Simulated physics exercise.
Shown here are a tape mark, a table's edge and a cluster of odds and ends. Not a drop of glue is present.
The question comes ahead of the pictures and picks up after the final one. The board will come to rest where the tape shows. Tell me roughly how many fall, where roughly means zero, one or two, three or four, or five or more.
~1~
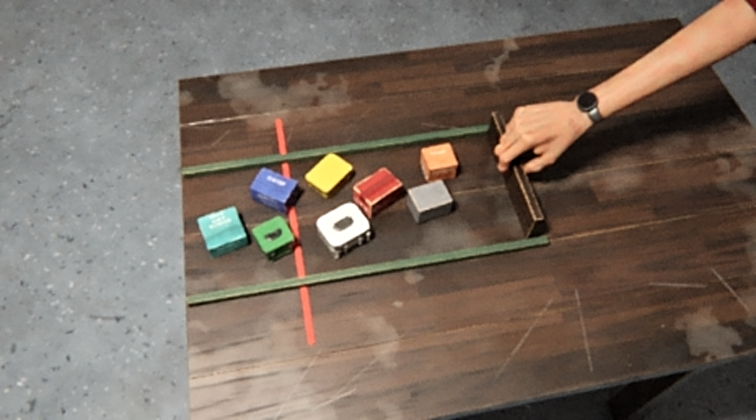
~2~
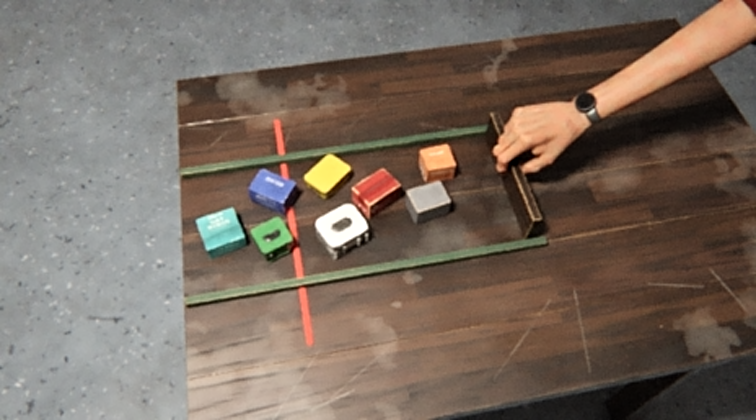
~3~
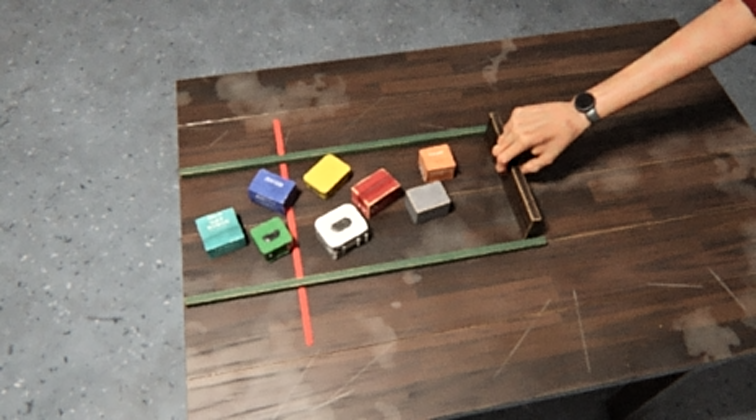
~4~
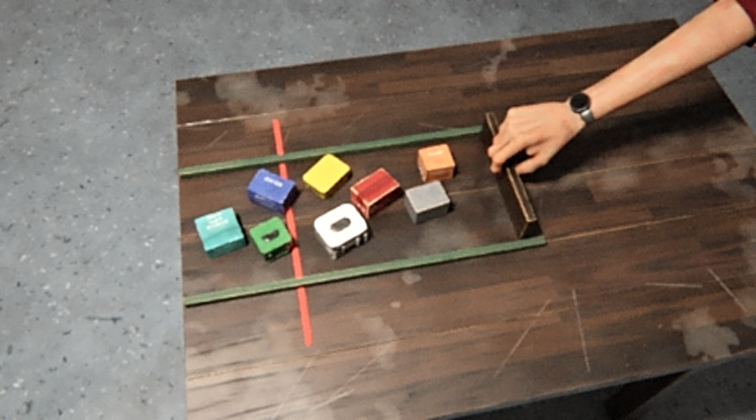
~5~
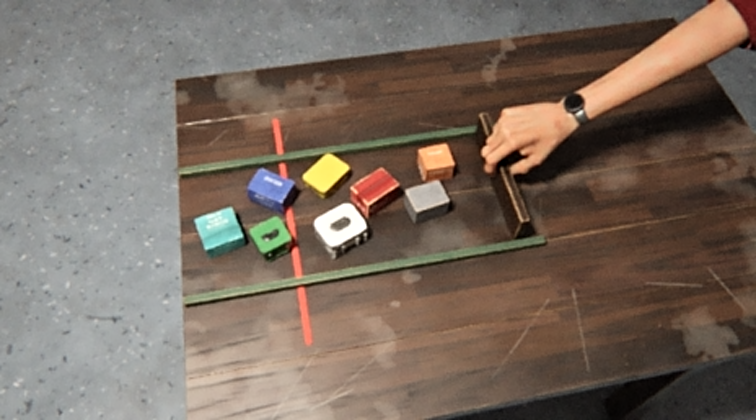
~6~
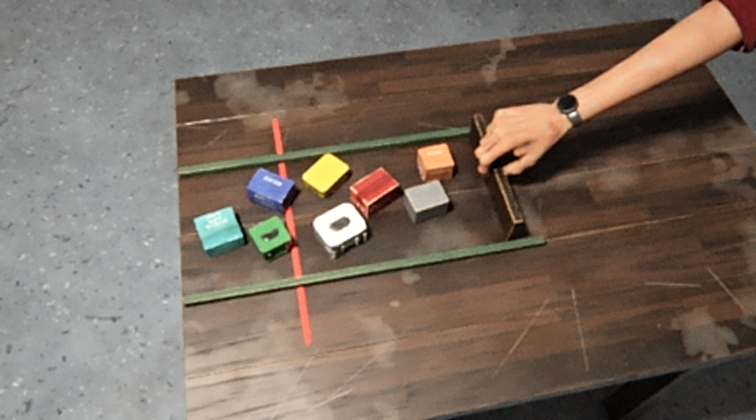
Roughly, zero fall.
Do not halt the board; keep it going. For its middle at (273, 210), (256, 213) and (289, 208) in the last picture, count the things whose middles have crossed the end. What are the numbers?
First 0, then 2, finally 0.
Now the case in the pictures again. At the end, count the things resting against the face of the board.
Count recorded: 3.
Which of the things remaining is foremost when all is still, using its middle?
Answer: The turquoise box.
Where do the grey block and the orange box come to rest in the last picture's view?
The grey block ends at (272, 224) and the orange box at (268, 174).
Early on, none off yet; turquoise box at rest near (220, 232); green case at rest near (271, 240); blue box at rest near (272, 191).
A while later, none off yet; turquoise box at rest near (220, 232); green case travelled a little near (261, 244); blue box moving near (264, 196).
Finally, the number that fall off is zero.
